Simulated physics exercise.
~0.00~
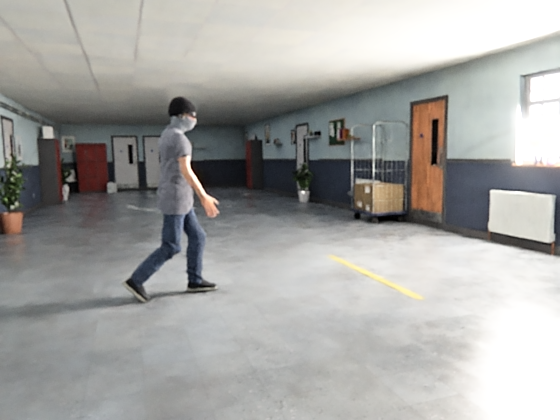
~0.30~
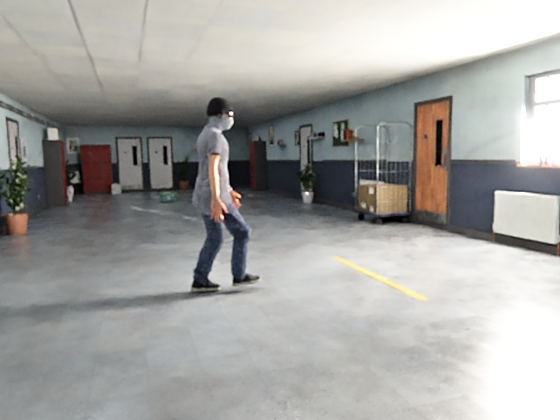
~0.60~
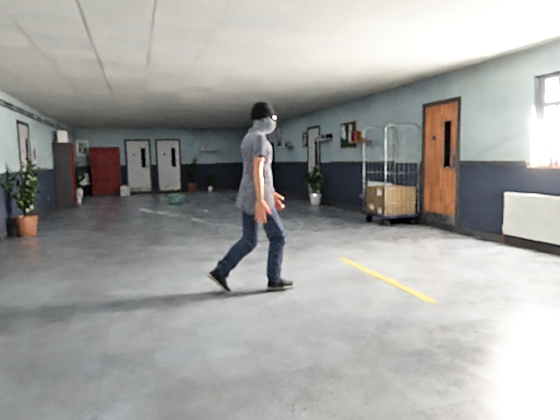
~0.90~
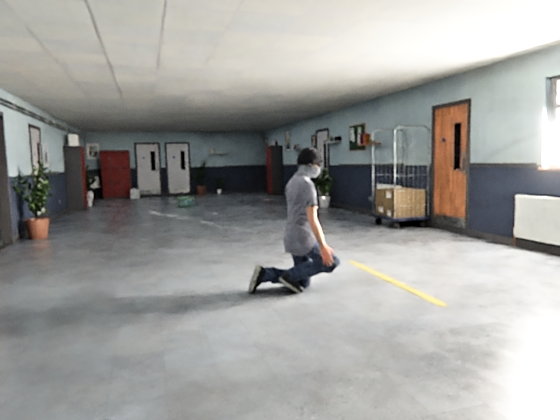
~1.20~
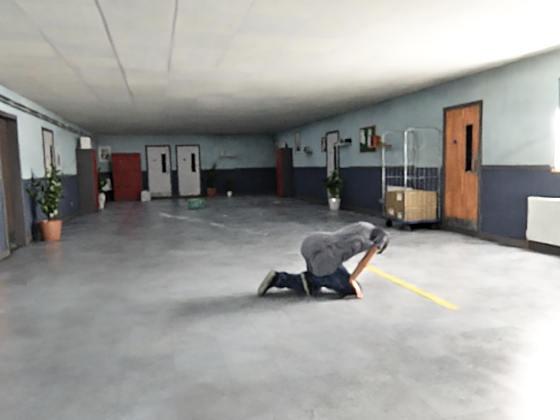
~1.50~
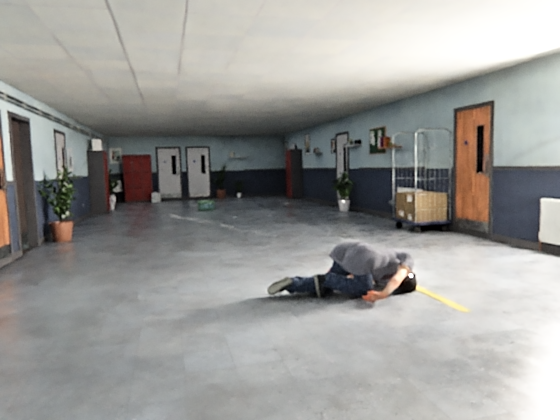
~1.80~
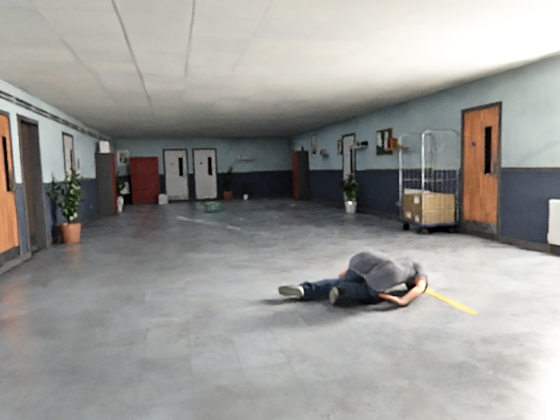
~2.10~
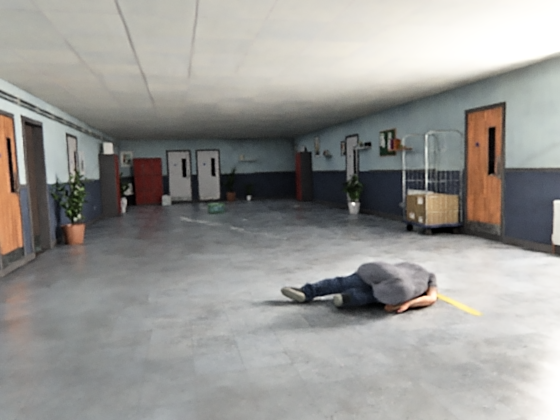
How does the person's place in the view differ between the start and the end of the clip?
At the start the person is upright on the left side of the view, well away from the yellow strip. By the end they are further right and lower down, lying on the floor just short of the strip.
